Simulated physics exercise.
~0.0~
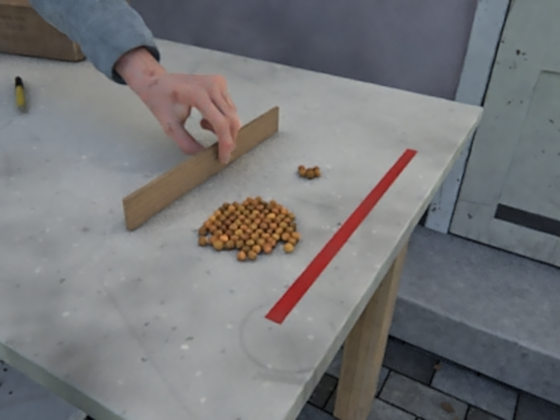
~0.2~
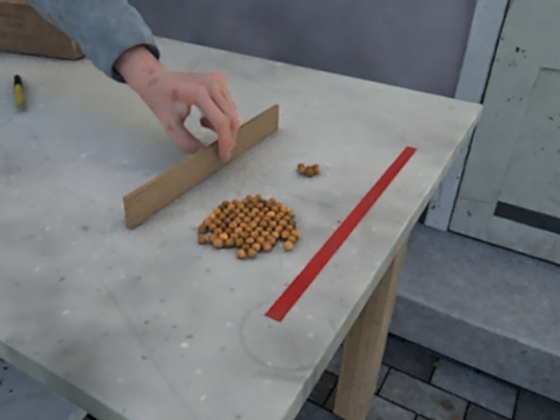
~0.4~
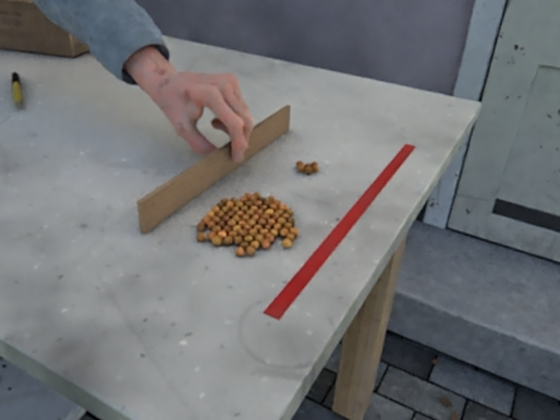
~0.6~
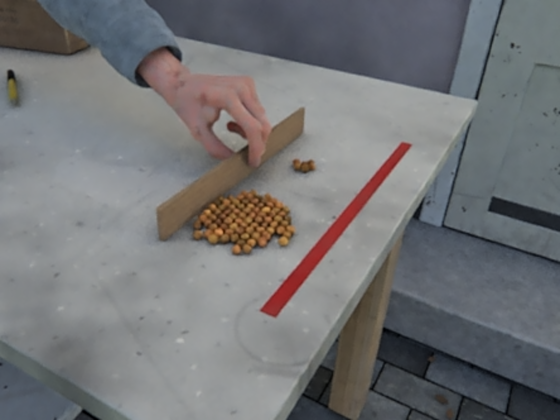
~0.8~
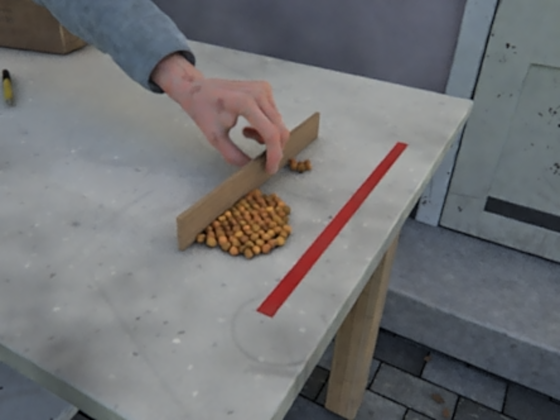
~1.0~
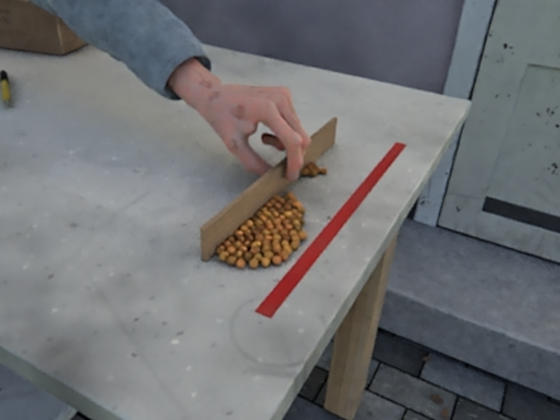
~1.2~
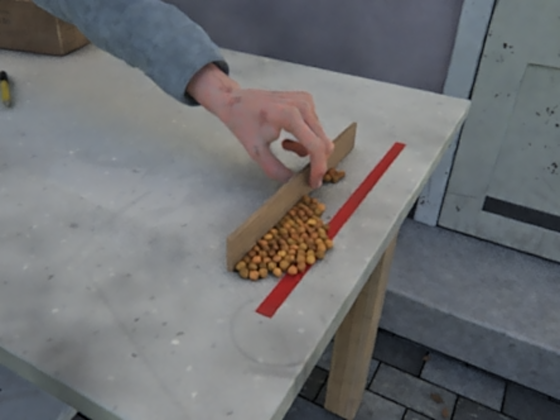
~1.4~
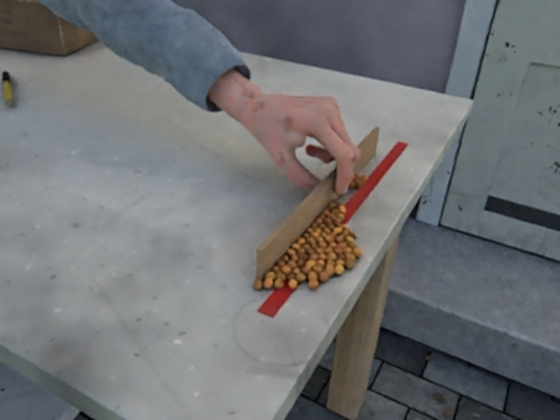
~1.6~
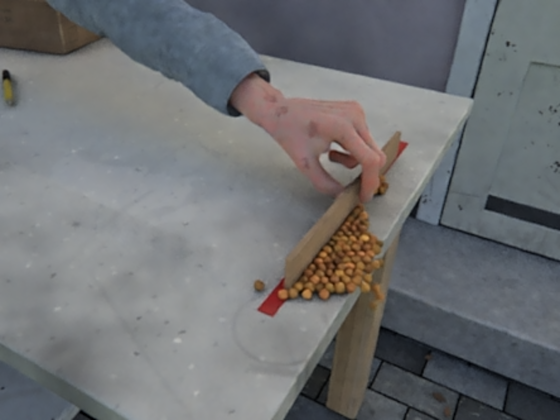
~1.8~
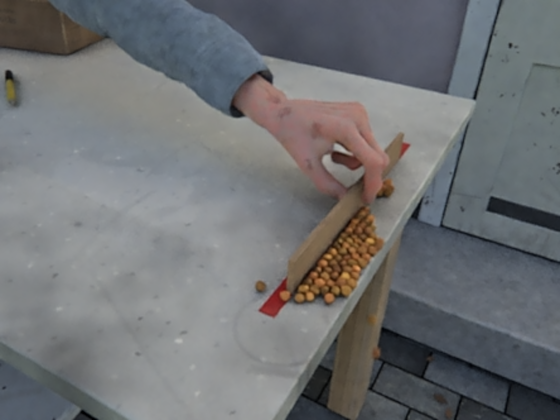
On a grey table, a hand slides a wooden strip rightward, pushing small brown balls past red tape.
